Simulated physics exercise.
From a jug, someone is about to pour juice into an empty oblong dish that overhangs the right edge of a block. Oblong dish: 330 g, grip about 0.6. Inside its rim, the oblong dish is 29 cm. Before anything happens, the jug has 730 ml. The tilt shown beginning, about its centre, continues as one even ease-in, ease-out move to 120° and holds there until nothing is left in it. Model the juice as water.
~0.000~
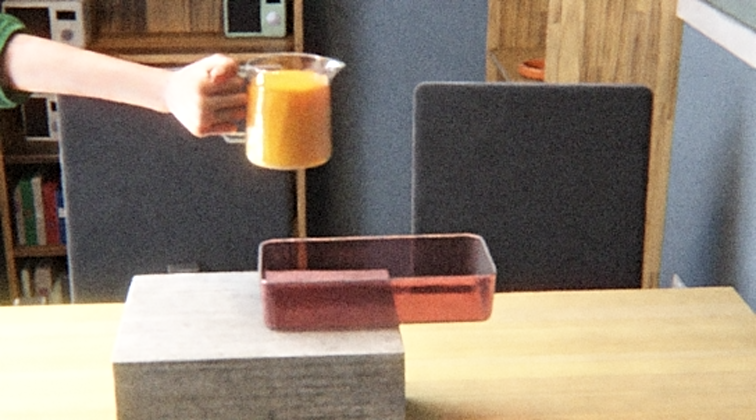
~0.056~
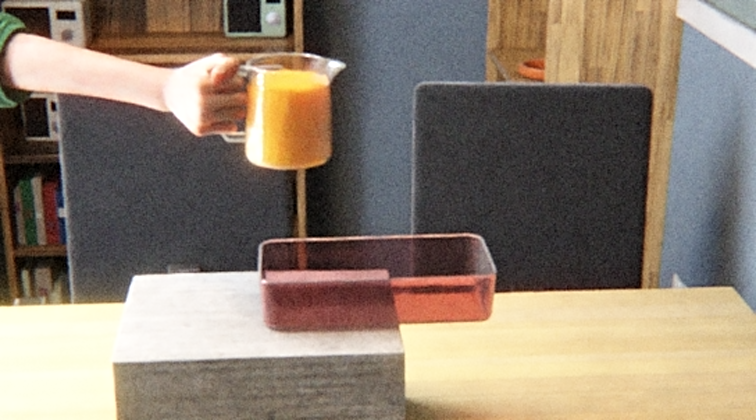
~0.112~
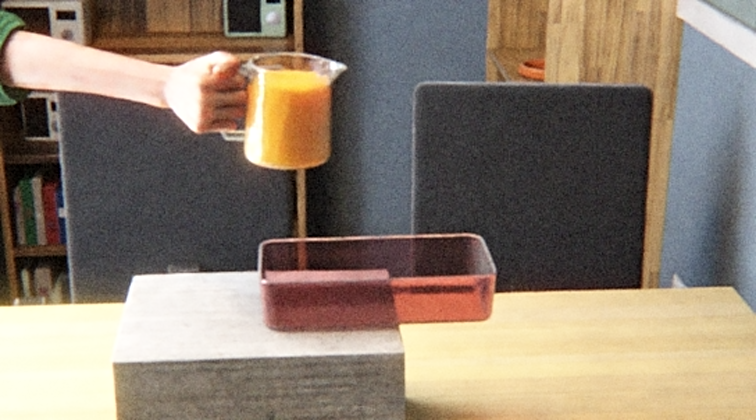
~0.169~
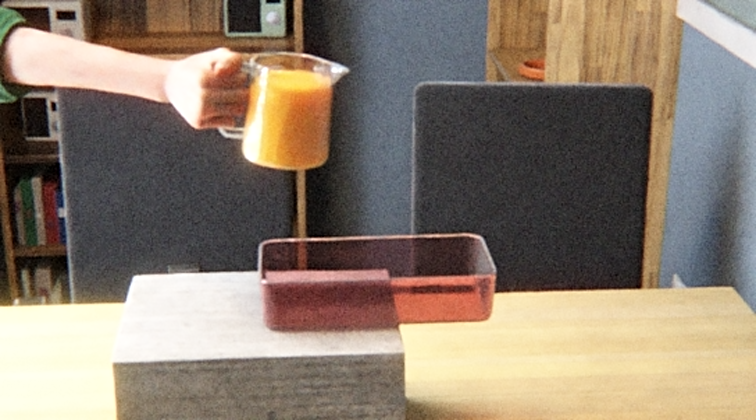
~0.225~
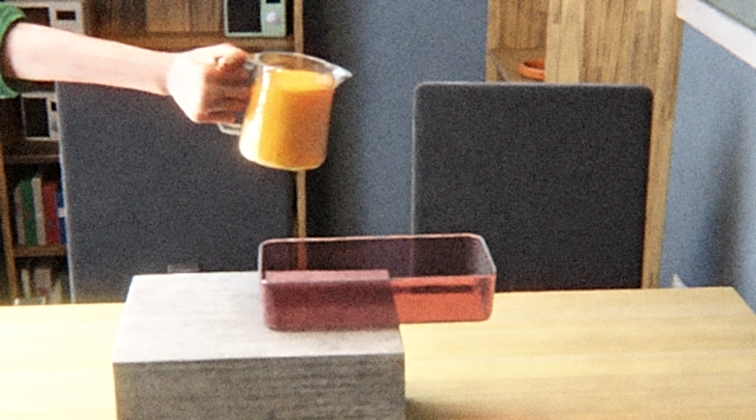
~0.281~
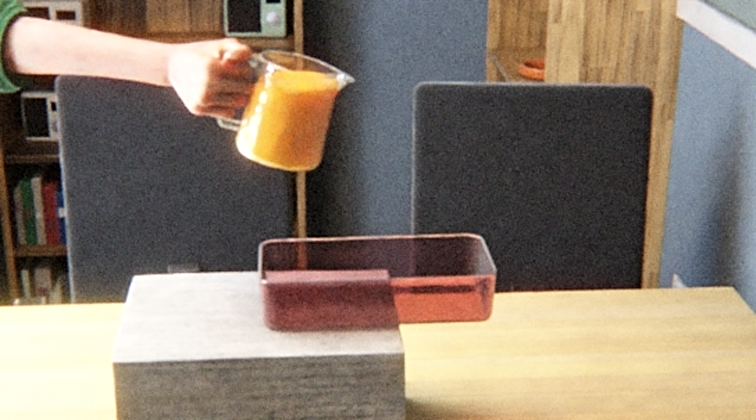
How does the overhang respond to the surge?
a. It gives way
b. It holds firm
The answer is a.
After 0.72 s the tilt is 75° and 76 per cent is still to pour; the oblong dish lies level with 5 per cent in it.
After 1.04 s the tilt is 112° and 17 per cent is still to pour; the oblong dish leans 26° with 49 per cent in it.
After 1.38 s the tilt is 120° and 0 per cent is still to pour; the oblong dish leans 98° with 3 per cent in it.
After 1.74 s the tilt is 120° and 0 per cent is still to pour; the oblong dish leans 144° with 0 per cent in it.
In the end the oblong dish leans 180° with 0 per cent in it.
